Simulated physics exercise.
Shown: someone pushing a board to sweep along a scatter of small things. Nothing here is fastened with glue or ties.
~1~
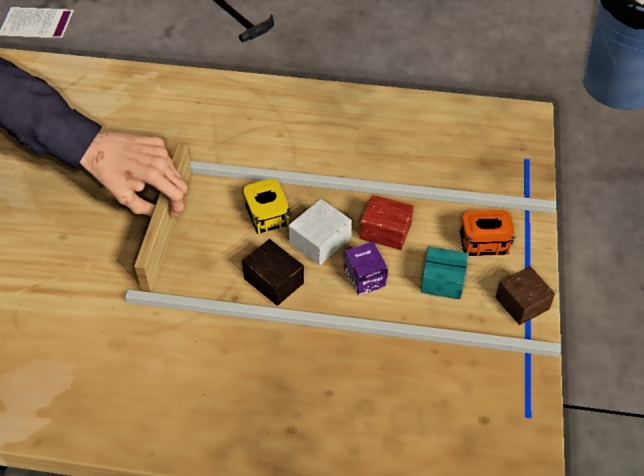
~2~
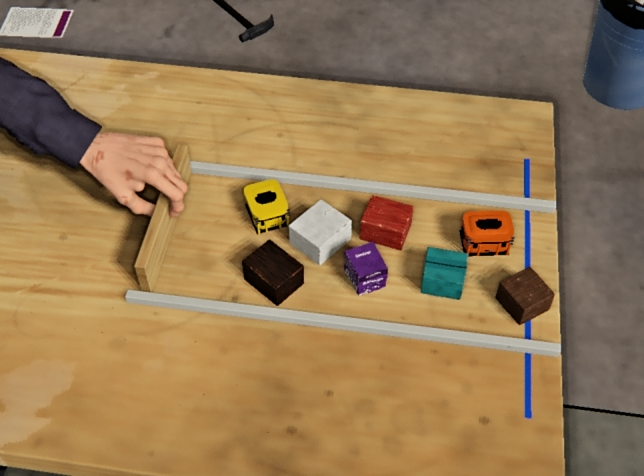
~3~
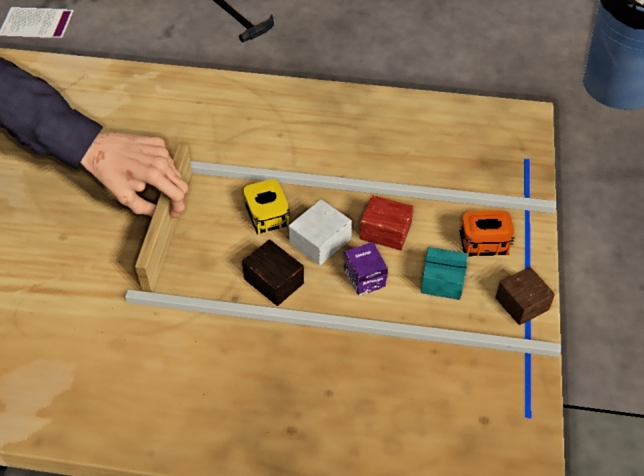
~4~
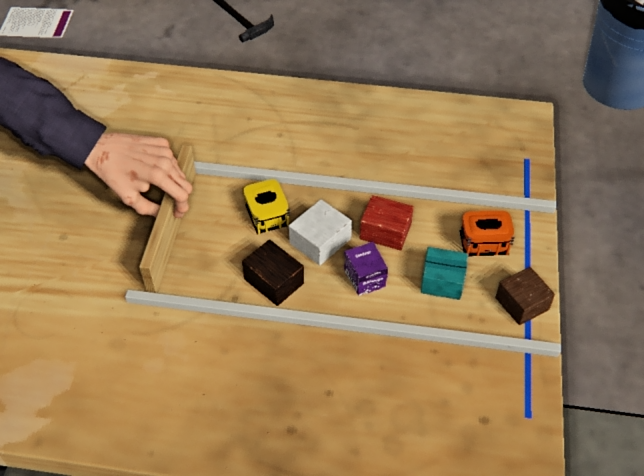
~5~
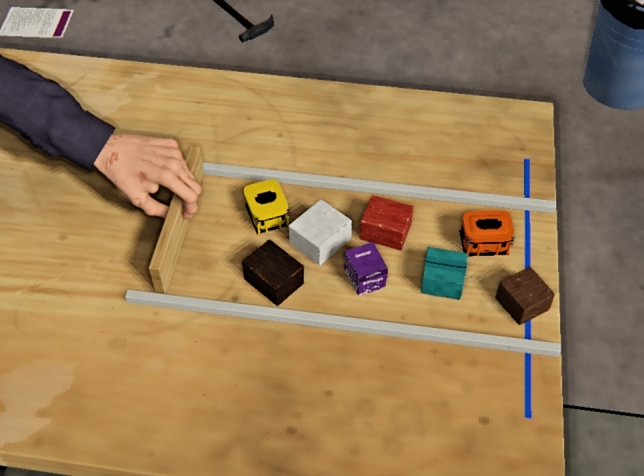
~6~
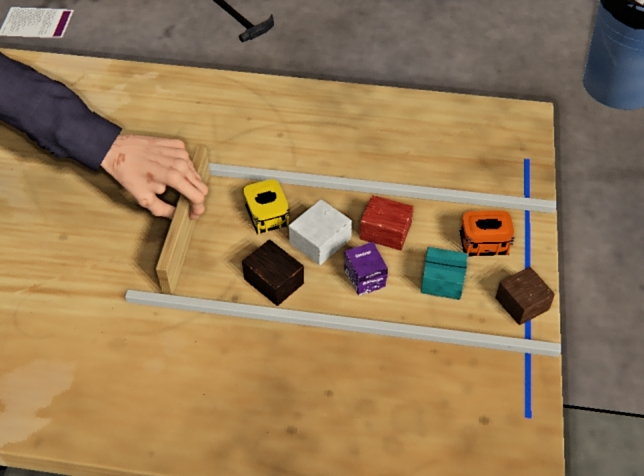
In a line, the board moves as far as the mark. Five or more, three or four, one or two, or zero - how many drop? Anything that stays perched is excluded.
Five or more drop.
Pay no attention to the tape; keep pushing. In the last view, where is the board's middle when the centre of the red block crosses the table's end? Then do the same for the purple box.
I'd put it close to (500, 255), and close to (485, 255) for the other one.
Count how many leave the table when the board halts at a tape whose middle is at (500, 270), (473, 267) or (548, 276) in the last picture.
Counts per try, in order: 5 / 3 / 8.
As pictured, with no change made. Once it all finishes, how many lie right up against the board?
That comes to 2.
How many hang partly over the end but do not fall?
The number overhanging is 2.
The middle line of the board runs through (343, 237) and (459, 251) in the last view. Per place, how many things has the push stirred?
First 6 and then 8.
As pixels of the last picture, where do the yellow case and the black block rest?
In order, first (549, 239), then (563, 316).
Soon after, none off yet; brown block at rest near (525, 296); orange case at rest near (486, 233); turquoise box at rest near (447, 273).
In the end, the number that fall off is five or more; gone, white block, purple box, red block, turquoise box, orange case and brown block.
